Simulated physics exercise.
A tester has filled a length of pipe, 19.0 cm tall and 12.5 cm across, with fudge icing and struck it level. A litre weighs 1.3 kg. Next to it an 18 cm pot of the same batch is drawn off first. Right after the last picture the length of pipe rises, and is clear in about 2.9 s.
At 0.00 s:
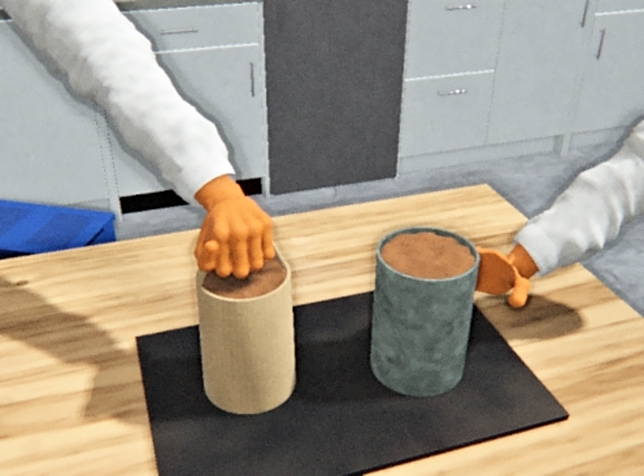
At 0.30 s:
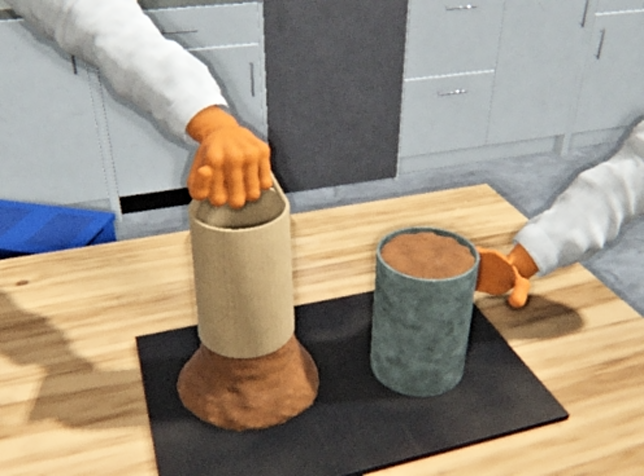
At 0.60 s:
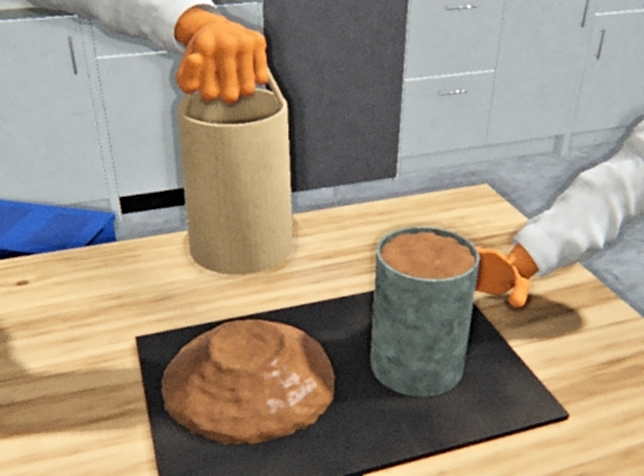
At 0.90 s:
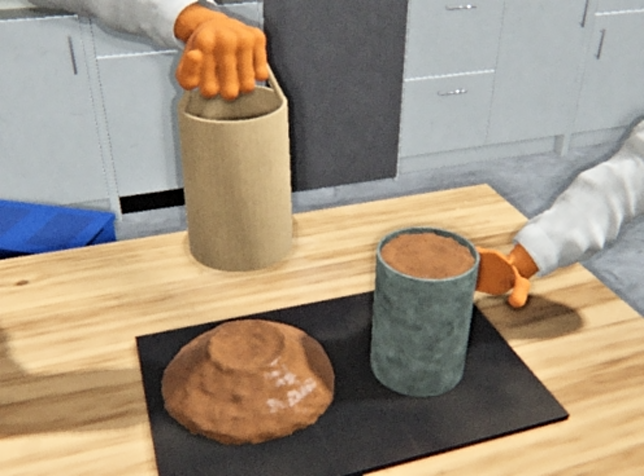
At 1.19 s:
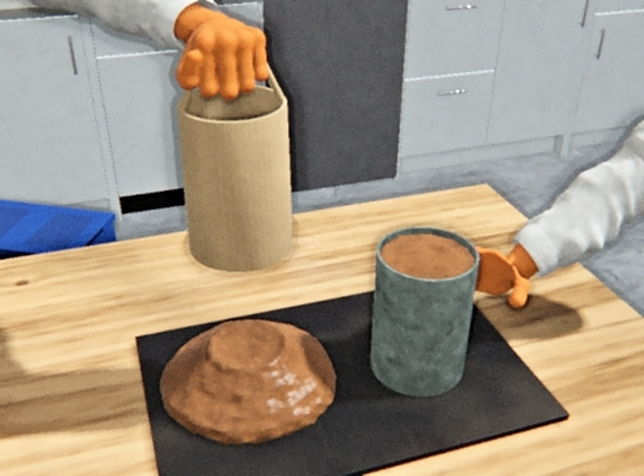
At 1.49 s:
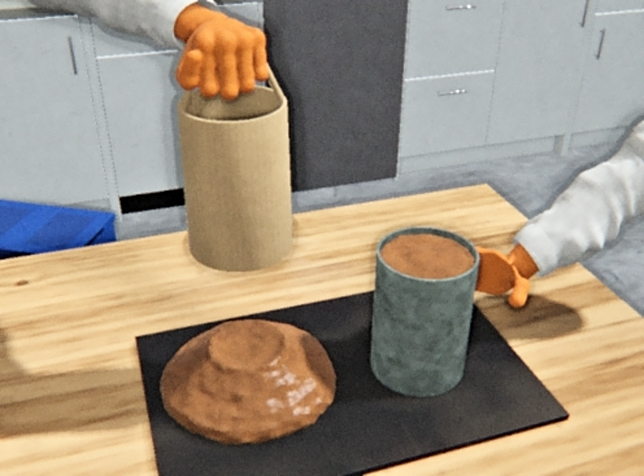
A gloved hand lifting a tan cylinder off brown paste that slumps into a low mound, beside a still, filled green cylinder.
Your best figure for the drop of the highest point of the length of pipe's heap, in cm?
Expect roughly 11 cm.
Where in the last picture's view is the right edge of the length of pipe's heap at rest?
Near (512, 379).
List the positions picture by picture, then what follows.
In the first picture, middle of the pot's mouth at (243, 275), still down; middle of the length of pipe's top at (427, 254), not yet moved.
In the second picture, middle of the pot's mouth at (239, 208), raised 9.7 cm; middle of the length of pipe's top at (427, 254), not yet moved.
In the third picture, middle of the pot's mouth at (233, 108), raised 22 cm; what the pot left 6.9 cm high and 24 cm wide, top at (248, 346); middle of the length of pipe's top at (427, 254), not yet moved.
In the fourth picture, middle of the pot's mouth at (232, 105), raised 23 cm; what the pot left 6.8 cm high and 24 cm wide, top at (248, 346); middle of the length of pipe's top at (427, 254), not yet moved.
In the fifth picture, middle of the pot's mouth at (232, 105), raised 23 cm; what the pot left 6.8 cm high and 24 cm wide, top at (248, 346); middle of the length of pipe's top at (427, 254), not yet moved.
In the sixth picture, middle of the pot's mouth at (232, 105), raised 23 cm; what the pot left 6.8 cm high and 24 cm wide, top at (248, 346); middle of the length of pipe's top at (427, 254), not yet moved.
After 2.2 s, the length of pipe is up 4.3 cm; the fudge icing has come down 3.7 cm to 15 cm and is 20 cm wide.
After 2.9 s, the length of pipe is up 11 cm; the fudge icing has come down 11 cm to 8.0 cm and is 27 cm wide.
After 3.7 s, the length of pipe is up 20 cm; the fudge icing has come down 11 cm to 7.9 cm and is 27 cm wide.
After 4.5 s, the length of pipe is clear; the fudge icing has come down 11 cm to 7.9 cm and is 27 cm wide.
After 5.0 s, at rest, the length of pipe is clear; the fudge icing has come down 11 cm to 7.8 cm and is 27 cm wide.
